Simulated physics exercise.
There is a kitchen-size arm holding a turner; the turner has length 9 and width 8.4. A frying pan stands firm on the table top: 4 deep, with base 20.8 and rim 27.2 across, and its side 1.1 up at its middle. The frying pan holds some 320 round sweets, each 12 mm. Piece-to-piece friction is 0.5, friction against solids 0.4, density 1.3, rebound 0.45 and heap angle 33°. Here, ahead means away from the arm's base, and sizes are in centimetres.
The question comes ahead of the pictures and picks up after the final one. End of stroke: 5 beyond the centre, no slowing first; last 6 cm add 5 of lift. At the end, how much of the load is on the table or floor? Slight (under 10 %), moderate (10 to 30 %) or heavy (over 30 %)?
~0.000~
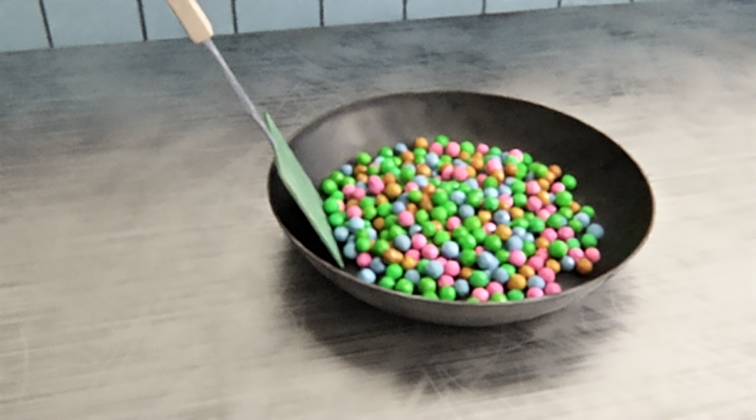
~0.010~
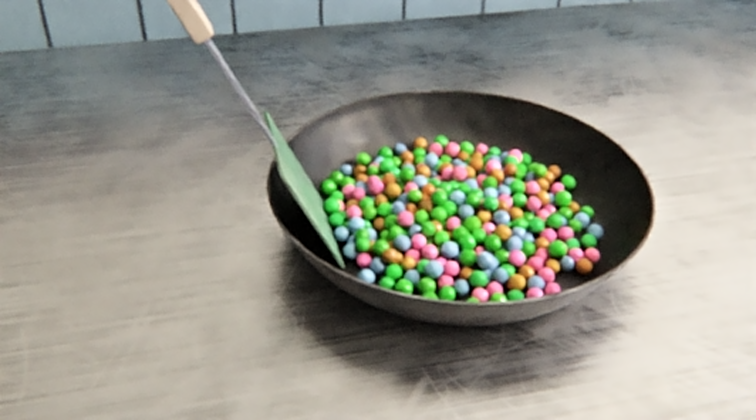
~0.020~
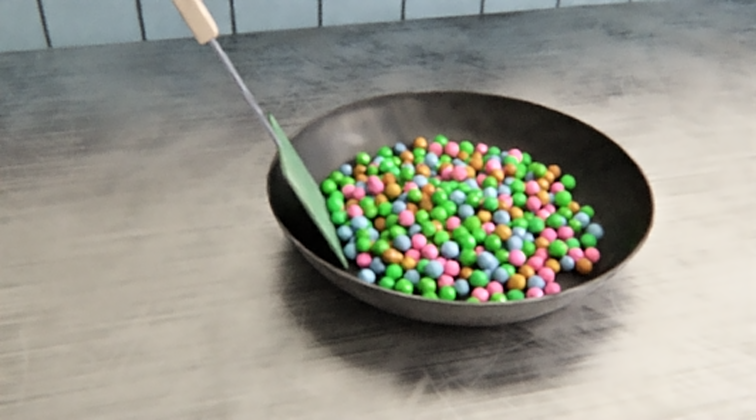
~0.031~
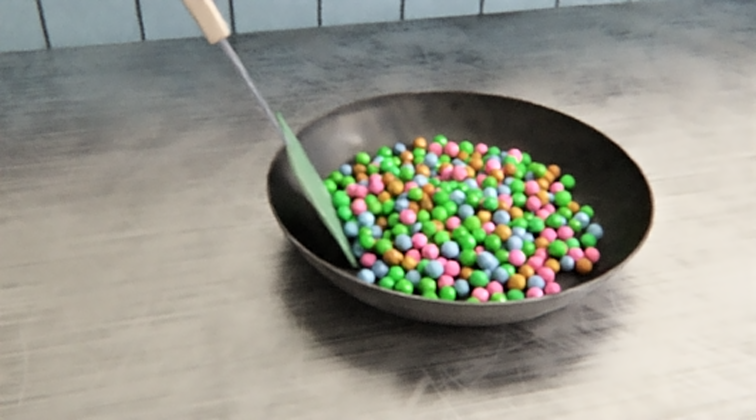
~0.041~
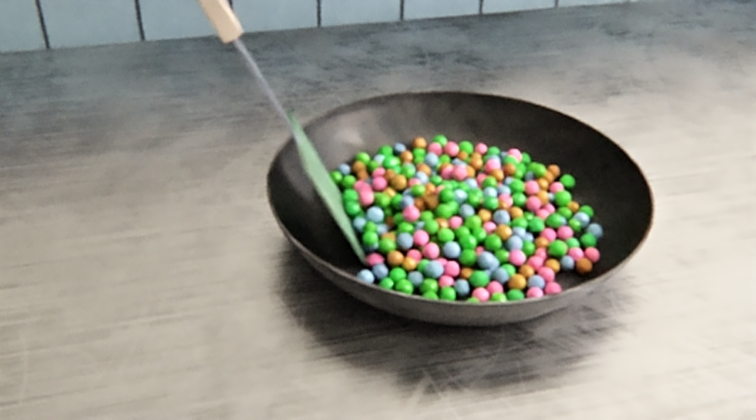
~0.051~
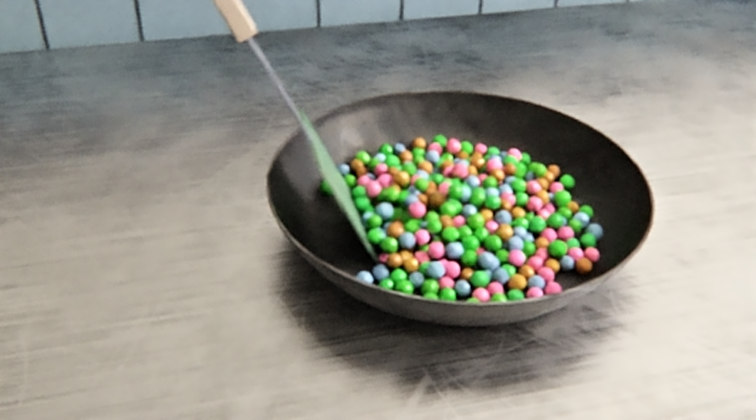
Slight.
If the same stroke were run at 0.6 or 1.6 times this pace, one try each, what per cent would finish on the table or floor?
Estimates, in order: 0 % and 20 %.
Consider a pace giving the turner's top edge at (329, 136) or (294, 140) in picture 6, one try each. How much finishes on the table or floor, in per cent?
15 % and 0 %.
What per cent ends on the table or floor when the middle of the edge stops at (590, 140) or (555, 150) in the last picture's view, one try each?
First try roughly 15 percent, second roughly 5 percent.
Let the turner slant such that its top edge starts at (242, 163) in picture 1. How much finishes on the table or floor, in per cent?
Spill: Approx. 10 per cent.
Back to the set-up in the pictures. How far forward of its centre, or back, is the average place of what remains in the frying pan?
It rests close to 5.0 centimetres ahead of centre.
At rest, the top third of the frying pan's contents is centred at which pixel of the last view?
It is centred near (570, 186) in the last view.
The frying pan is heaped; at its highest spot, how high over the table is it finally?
Height at the end: Around 4.5 cm.
By 0.10 s, sloping 65°, highest piece 5 above the table; 316 in the frying pan.
By 0.15 s, sloping 65°, highest piece 6 above the table; 316 in the frying pan.
By 0.37 s, sloping 65°, highest piece 5 above the table; 304 in the frying pan, 10 on the table or floor, 2 on the blade or in flight.
By 1.42 s, sloping 65°, highest piece 4 above the table; 303 in the frying pan, 13 on the table or floor.
Final count, 303 in the frying pan, 13 on the table or floor. That is 4 % on the table or floor.
